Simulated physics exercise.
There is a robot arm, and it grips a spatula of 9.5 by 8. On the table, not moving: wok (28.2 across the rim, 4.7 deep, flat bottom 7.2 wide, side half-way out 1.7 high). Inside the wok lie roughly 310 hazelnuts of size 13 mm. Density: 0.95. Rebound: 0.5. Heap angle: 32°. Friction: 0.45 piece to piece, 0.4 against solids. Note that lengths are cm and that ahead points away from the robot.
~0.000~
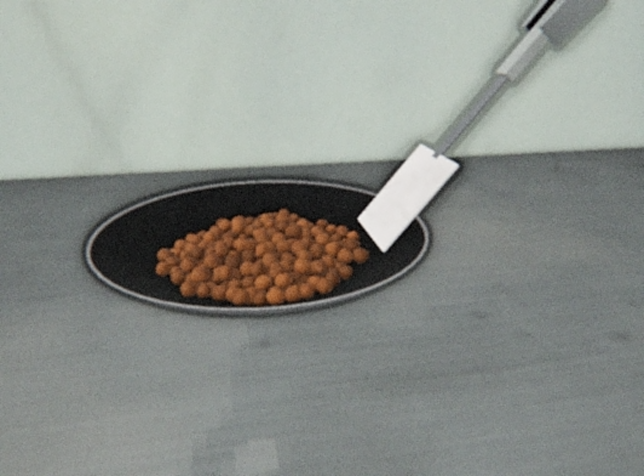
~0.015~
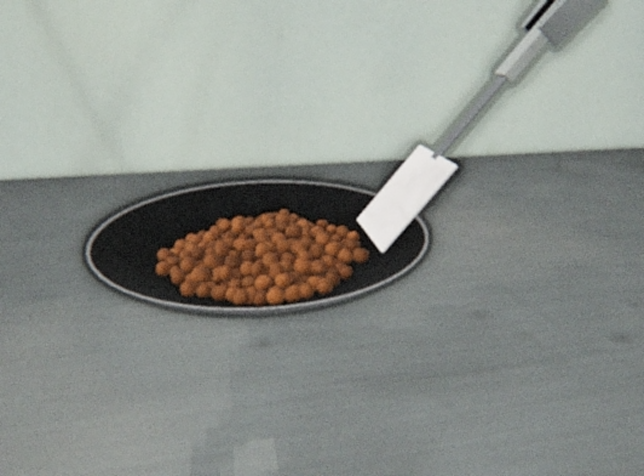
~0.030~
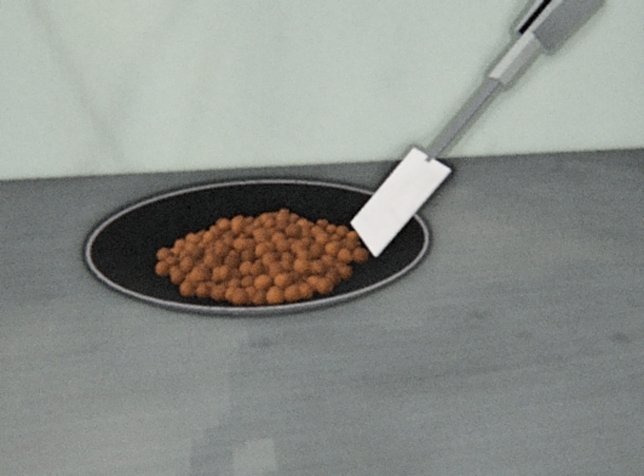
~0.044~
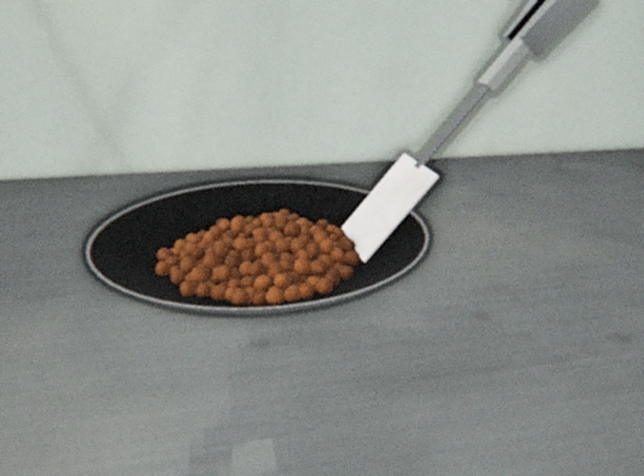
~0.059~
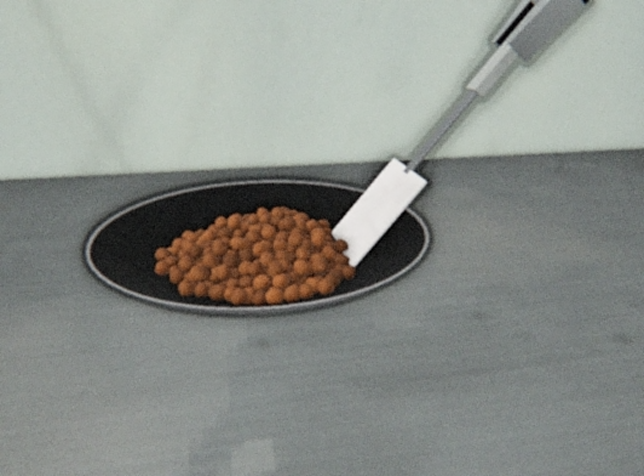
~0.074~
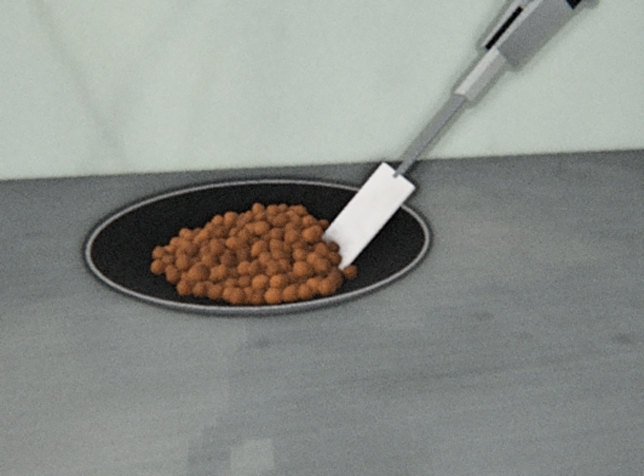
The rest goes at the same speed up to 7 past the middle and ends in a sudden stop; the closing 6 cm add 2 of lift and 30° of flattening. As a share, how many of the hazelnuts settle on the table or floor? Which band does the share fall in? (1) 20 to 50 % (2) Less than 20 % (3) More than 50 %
Answer: 2.
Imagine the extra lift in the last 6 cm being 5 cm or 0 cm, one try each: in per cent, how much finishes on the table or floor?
Near 10 and 15 percent respectively.
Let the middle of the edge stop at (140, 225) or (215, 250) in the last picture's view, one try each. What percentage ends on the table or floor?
Respectively about 40 and 0 percent end on the table or floor.
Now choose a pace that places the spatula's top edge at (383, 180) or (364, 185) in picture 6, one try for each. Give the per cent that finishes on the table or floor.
About 25 and 45 per cent.
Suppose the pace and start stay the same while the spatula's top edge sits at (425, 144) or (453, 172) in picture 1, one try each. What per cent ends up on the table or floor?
First try around 15 percent, second around 10 percent.
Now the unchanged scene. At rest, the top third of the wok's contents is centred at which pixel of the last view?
Approximately at pixel (152, 236).
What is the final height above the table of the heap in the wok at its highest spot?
6.5 cm.
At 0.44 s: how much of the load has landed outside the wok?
That would be near 10 per cent, give or take.
By 0.14 s, sloping 50°, highest piece 5 above the table; 311 in the wok.
By 0.21 s, sloping 39°, highest piece 6 above the table; 311 in the wok.
By 0.44 s, sloping 20°, highest piece 6 above the table; 276 in the wok, 33 on the table or floor, 2 on the blade or in flight.
By 1.49 s, sloping 20°, highest piece 6 above the table; 276 in the wok, 35 on the table or floor.
Final count, 276 in the wok, 35 on the table or floor. That is 11 % on the table or floor.
